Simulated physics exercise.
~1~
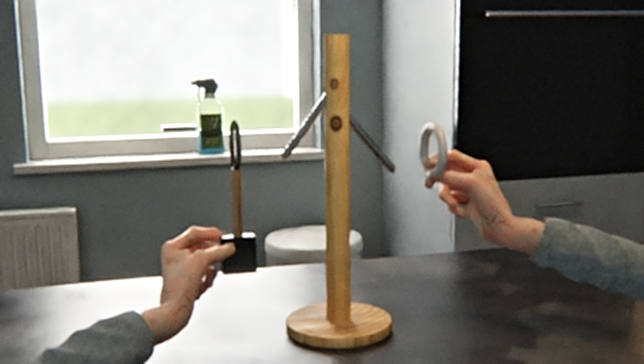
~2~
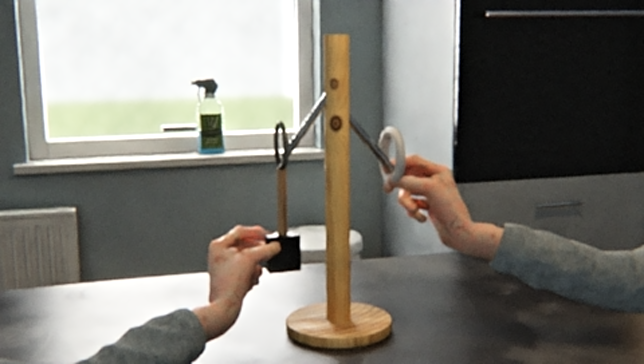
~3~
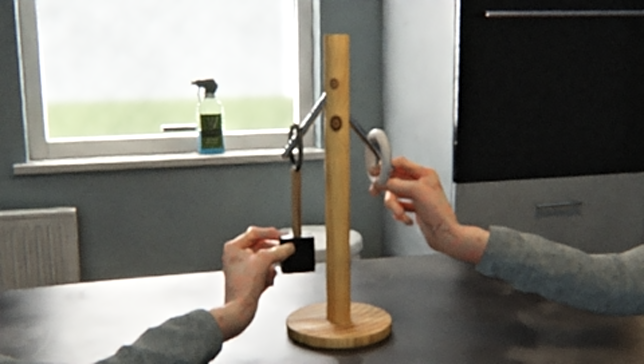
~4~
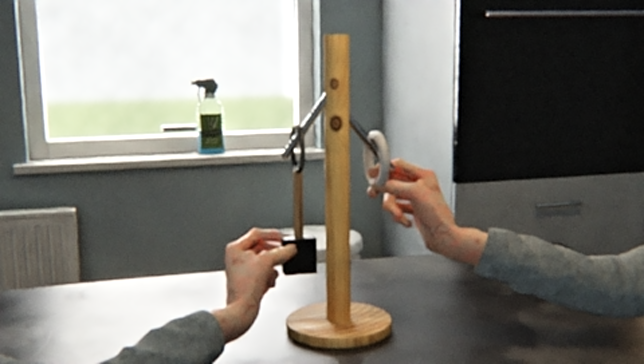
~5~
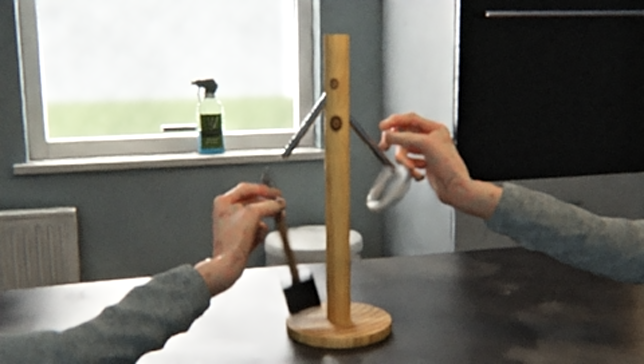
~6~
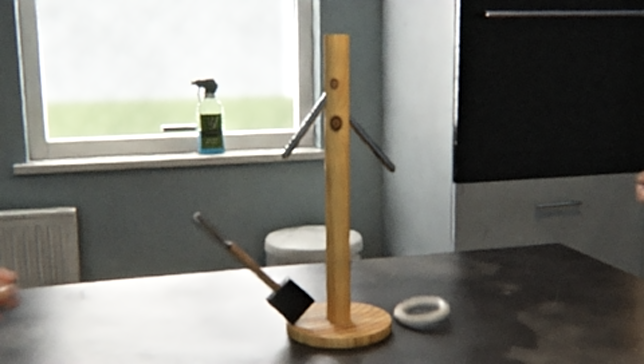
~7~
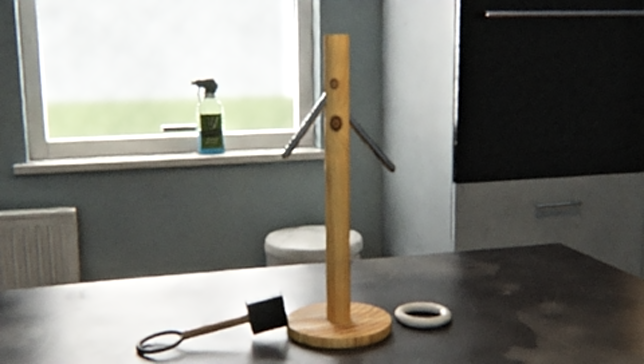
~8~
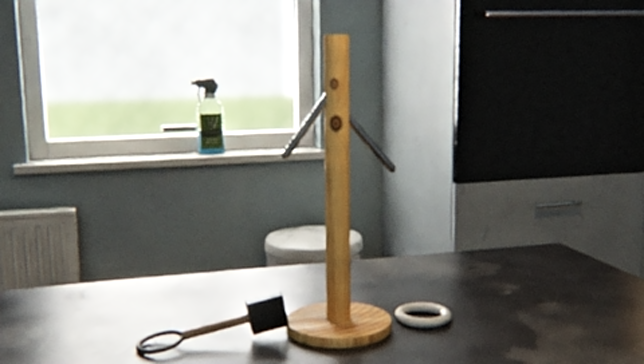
On a dark tabletop near a window, two hands bring a black brush and a white ring of tape to the sloping pegs of a wooden stand, then let go; both objects slip down, the brush tipping over to the left, and they lie beside the base.
